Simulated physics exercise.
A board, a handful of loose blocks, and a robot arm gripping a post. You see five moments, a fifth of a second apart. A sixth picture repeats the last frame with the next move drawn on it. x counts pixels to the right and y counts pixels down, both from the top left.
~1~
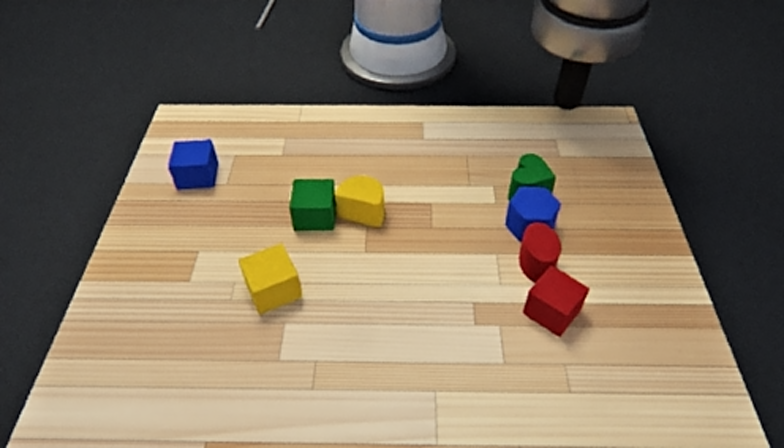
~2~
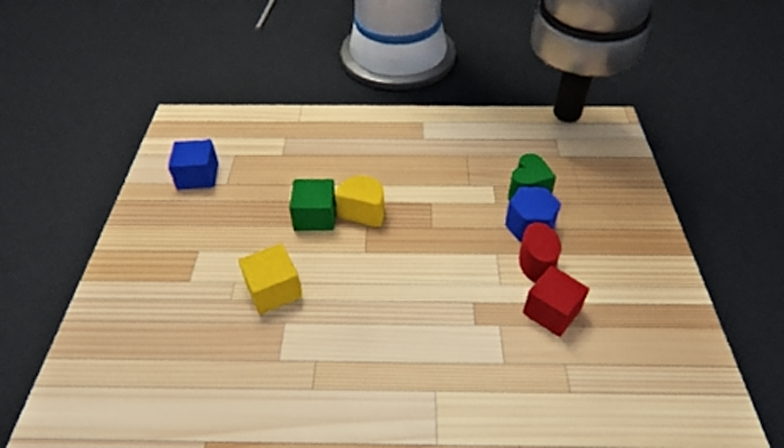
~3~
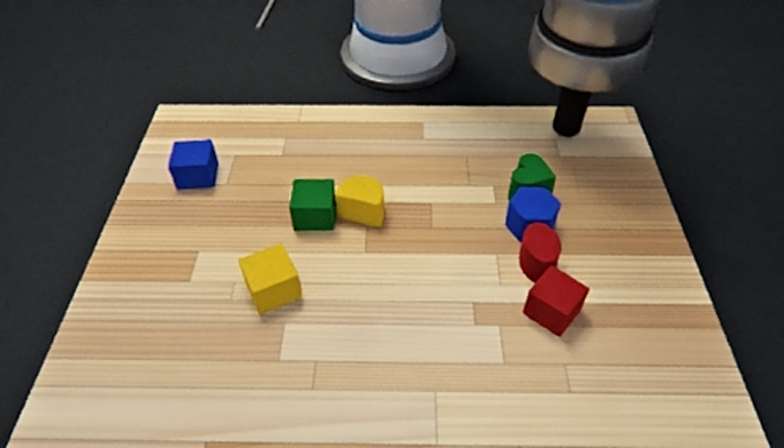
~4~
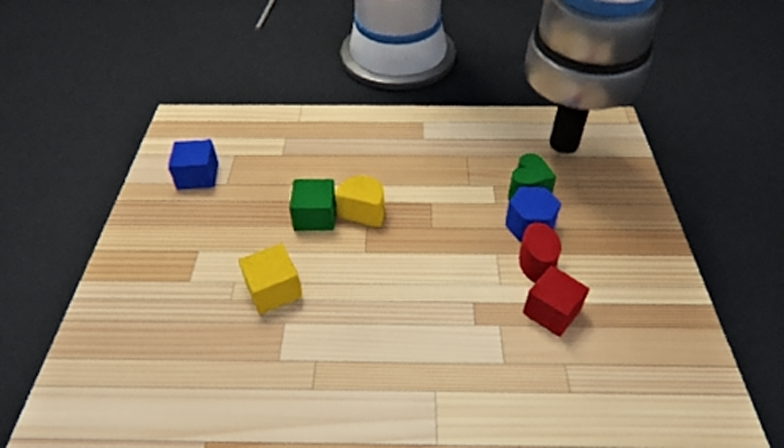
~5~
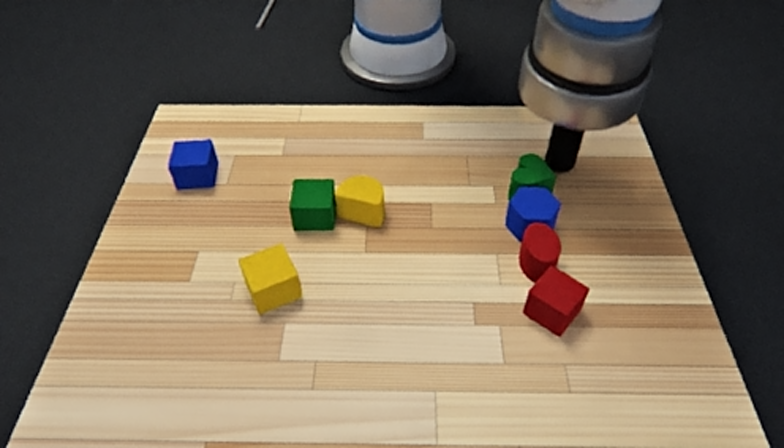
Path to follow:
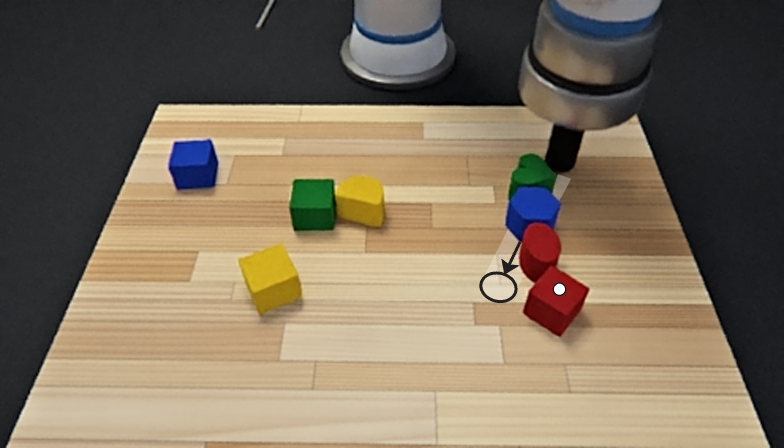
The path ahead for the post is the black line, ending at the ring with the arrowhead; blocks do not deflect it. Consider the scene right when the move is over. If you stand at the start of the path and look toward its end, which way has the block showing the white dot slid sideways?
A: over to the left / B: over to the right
The answer is A.
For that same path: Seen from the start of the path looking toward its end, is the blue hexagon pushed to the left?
In short: No.
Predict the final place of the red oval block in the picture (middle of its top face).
Its top face will be centred at roughly (531, 288).
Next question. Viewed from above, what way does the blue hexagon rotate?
It ends up turned clockwise.
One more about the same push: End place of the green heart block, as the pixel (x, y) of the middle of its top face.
My estimate: (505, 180).
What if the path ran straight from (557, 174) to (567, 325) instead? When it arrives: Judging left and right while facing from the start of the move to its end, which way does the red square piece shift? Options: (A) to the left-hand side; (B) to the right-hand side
B.
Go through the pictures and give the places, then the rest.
Tip of the post (567, 103), middles of tops, green heart block (533, 169), blue hexagon (535, 202), red oval block (543, 241), red square piece (559, 289), in the first frame.
Post (567, 115), nothing pushed, in the second frame.
Post (566, 129), nothing pushed, in the third frame.
Post (564, 146), nothing pushed, in the fourth frame.
Post (559, 164), green heart block (533, 169), blue hexagon (535, 202), red oval block (543, 241), red square piece (559, 289), in the fifth frame.
The line goes straight from (557, 174) to (498, 287); the dot is on the red square piece.
On the path given first. One third of the way, post (540, 198); green heart block (508, 177), turned 25° clockwise; blue hexagon (528, 211); red oval block (542, 247), turned 15° anticlockwise.
Two thirds of the way, post (521, 235); green heart block (505, 178), turned 35° clockwise; blue hexagon (491, 241), turned 35° clockwise; red oval block (532, 266), turned 95° anticlockwise; red square piece (564, 294), turned 10° clockwise.
At the end, post (500, 277); green heart block (505, 178), turned 35° clockwise; blue hexagon (460, 260), turned 100° clockwise; red oval block (531, 288), turned 135° anticlockwise; red square piece (574, 304).
